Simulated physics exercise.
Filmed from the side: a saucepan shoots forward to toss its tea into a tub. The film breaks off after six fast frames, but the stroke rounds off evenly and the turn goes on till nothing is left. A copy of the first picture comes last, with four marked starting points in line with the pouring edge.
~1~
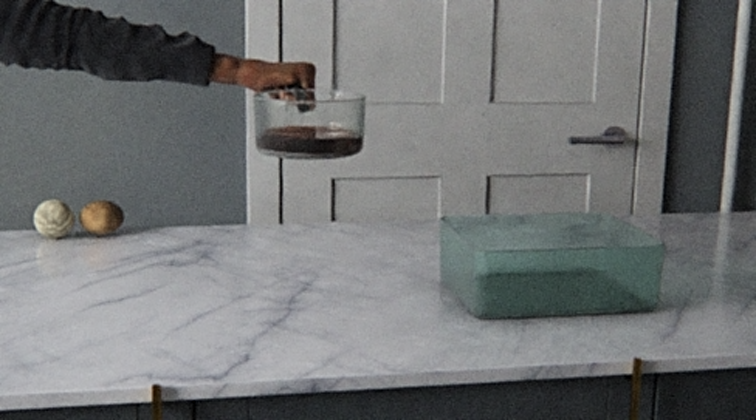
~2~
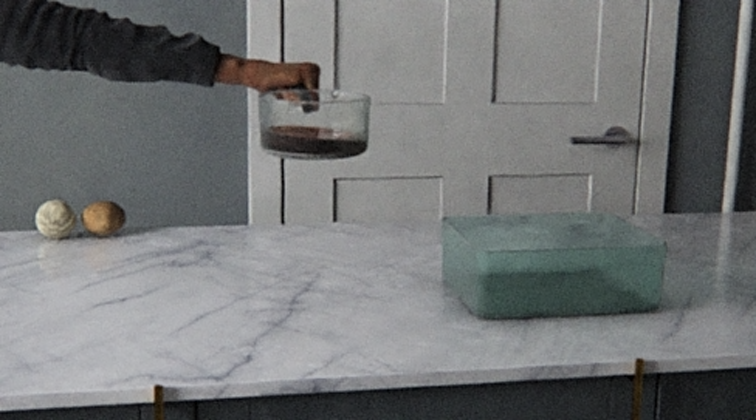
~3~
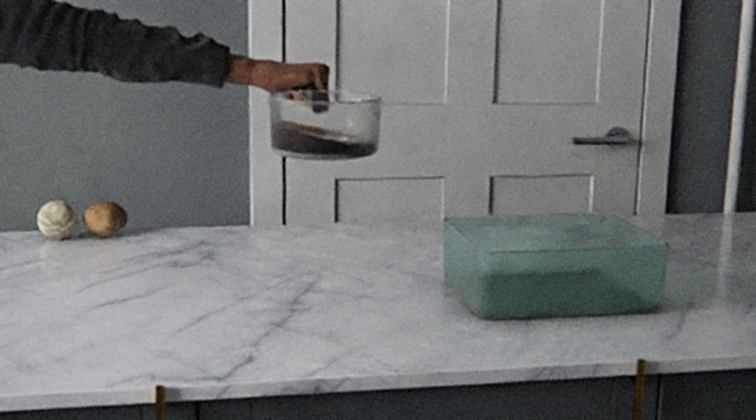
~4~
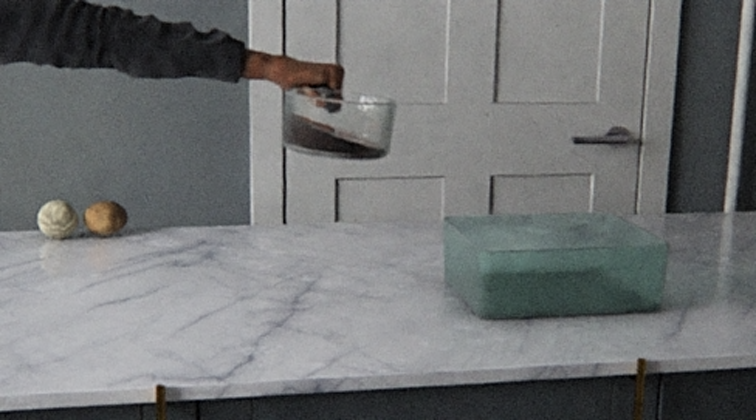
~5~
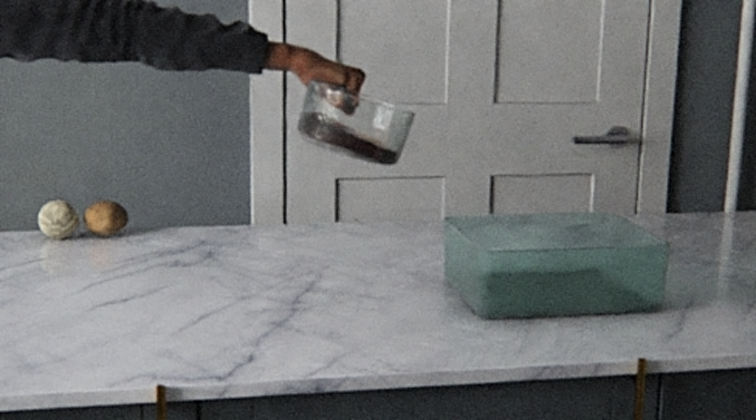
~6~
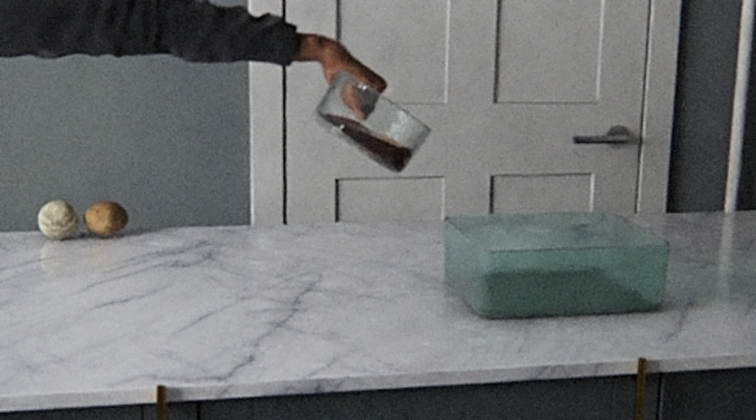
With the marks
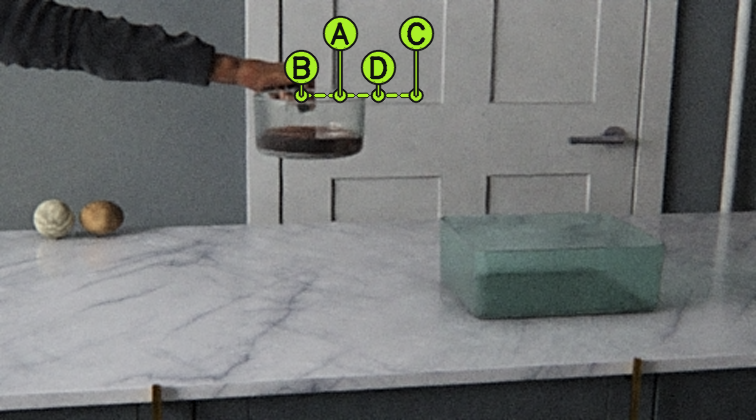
A hand moves a clear bowl of dark liquid to the right and tilts it.
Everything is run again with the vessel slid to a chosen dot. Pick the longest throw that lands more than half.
Choose A.
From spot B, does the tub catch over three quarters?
No, it does not.
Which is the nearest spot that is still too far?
Here it is spot B.
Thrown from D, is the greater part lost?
No.
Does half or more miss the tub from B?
Yes, it does.
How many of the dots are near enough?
Three of them.
On the marked copy, A at (340, 95); B at (301, 95); C at (416, 95); D at (378, 95).
With A, about 64 % lands in the tub, 25 % falls short and 11 % goes beside or beyond.
With B, about 32 % lands in the tub, 65 % falls short and 3 % goes beside or beyond.
With C, about 84 % lands in the tub, 4 % falls short and 12 % goes beside or beyond.
With D, about 78 % lands in the tub, 7 % falls short and 15 % goes beside or beyond.
